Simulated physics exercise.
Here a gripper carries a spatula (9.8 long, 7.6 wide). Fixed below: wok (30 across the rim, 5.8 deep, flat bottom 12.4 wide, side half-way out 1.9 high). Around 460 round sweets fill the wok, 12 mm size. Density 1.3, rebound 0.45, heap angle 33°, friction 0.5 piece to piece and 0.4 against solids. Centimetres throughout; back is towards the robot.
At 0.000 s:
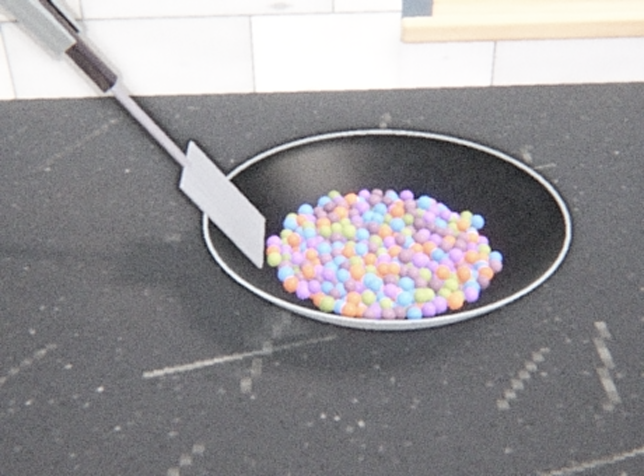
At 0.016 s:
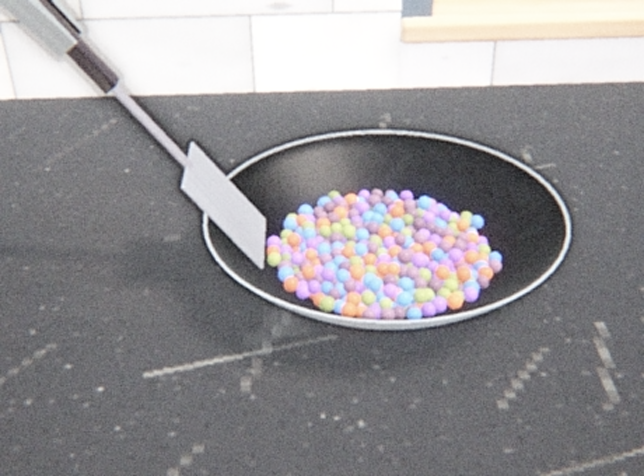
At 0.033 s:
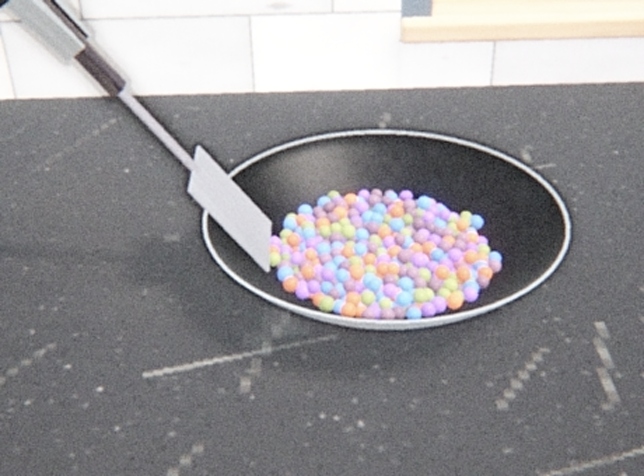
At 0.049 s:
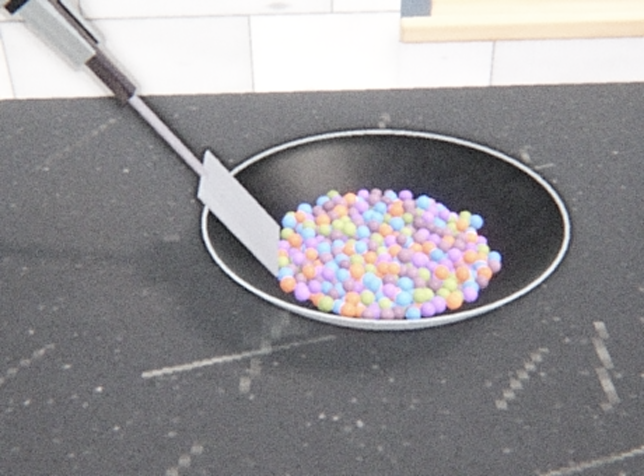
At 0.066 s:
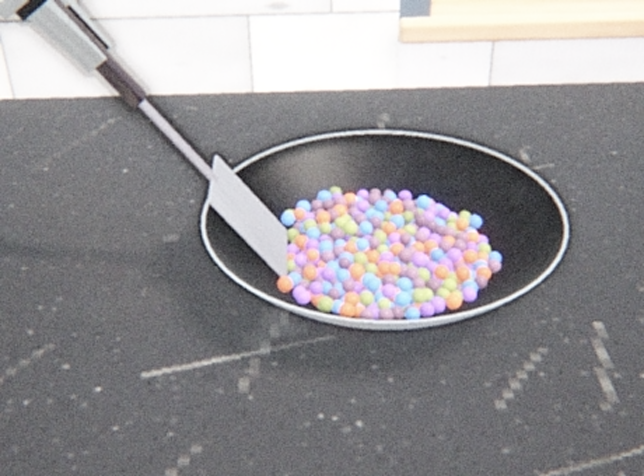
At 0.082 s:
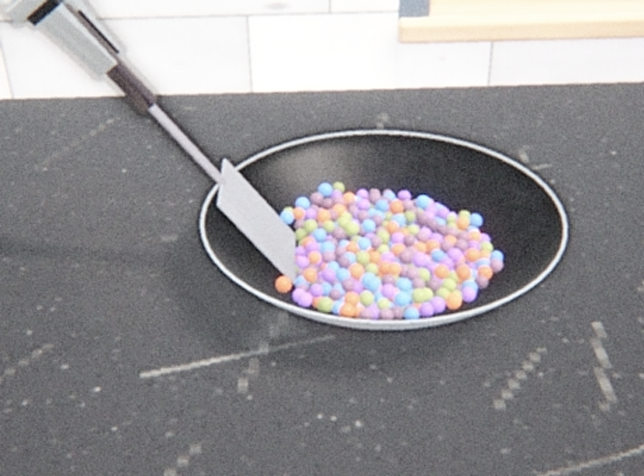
A spatula held by a gripper moves slightly right, nudging colourful round sweets in a wok.
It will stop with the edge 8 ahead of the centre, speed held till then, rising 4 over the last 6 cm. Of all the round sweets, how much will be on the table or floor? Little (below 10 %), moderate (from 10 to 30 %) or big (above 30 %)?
Answer: Little; below 10 % of the round sweets finish on the table or floor.
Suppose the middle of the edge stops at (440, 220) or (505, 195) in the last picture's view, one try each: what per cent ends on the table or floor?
About 0 and 20 per cent.
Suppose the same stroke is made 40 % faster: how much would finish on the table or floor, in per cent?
Then about 10 per cent.
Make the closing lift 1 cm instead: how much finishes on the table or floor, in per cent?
About 0 per cent.
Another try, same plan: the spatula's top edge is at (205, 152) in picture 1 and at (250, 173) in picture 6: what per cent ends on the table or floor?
About 5 per cent.
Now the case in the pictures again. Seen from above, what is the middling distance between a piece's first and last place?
Some 4 cm.
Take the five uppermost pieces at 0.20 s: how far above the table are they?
Roughly 4 cm.
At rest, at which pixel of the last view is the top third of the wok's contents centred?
At about (489, 222).
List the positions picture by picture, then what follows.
Spatula top edge at (186, 163), sloping 54°; upper third of the load around (384, 243), from x 275 to 495, top at y 195; 465 in the wok, in the first frame.
Spatula top edge at (187, 164), sloping 54°; upper third of the load around (384, 243), from x 275 to 495, top at y 195, in the second frame.
Spatula top edge at (194, 167), sloping 54°; upper third of the load around (383, 243), from x 275 to 495, top at y 195, in the third frame.
Spatula top edge at (203, 173), sloping 54°; upper third of the load around (384, 240), from x 280 to 495, top at y 195, in the fourth frame.
Spatula top edge at (212, 177), sloping 54°; upper third of the load around (381, 238), from x 285 to 495, top at y 195, in the fifth frame.
Spatula top edge at (221, 181), sloping 54°; upper third of the load around (383, 236), from x 285 to 495, top at y 190; 465 in the wok, in the sixth frame.
By 0.20 s, sloping 54°, highest piece 5 above the table; 465 in the wok.
By 0.32 s, sloping 54°, highest piece 7 above the table; 465 in the wok.
By 0.59 s, sloping 54°, highest piece 7 above the table; 459 in the wok, 3 on the table or floor, 3 on the blade or in flight.
By 1.64 s, sloping 54°, highest piece 6 above the table; 459 in the wok, 6 on the table or floor.
Final count, 459 in the wok, 6 on the table or floor. That is 1 % on the table or floor.
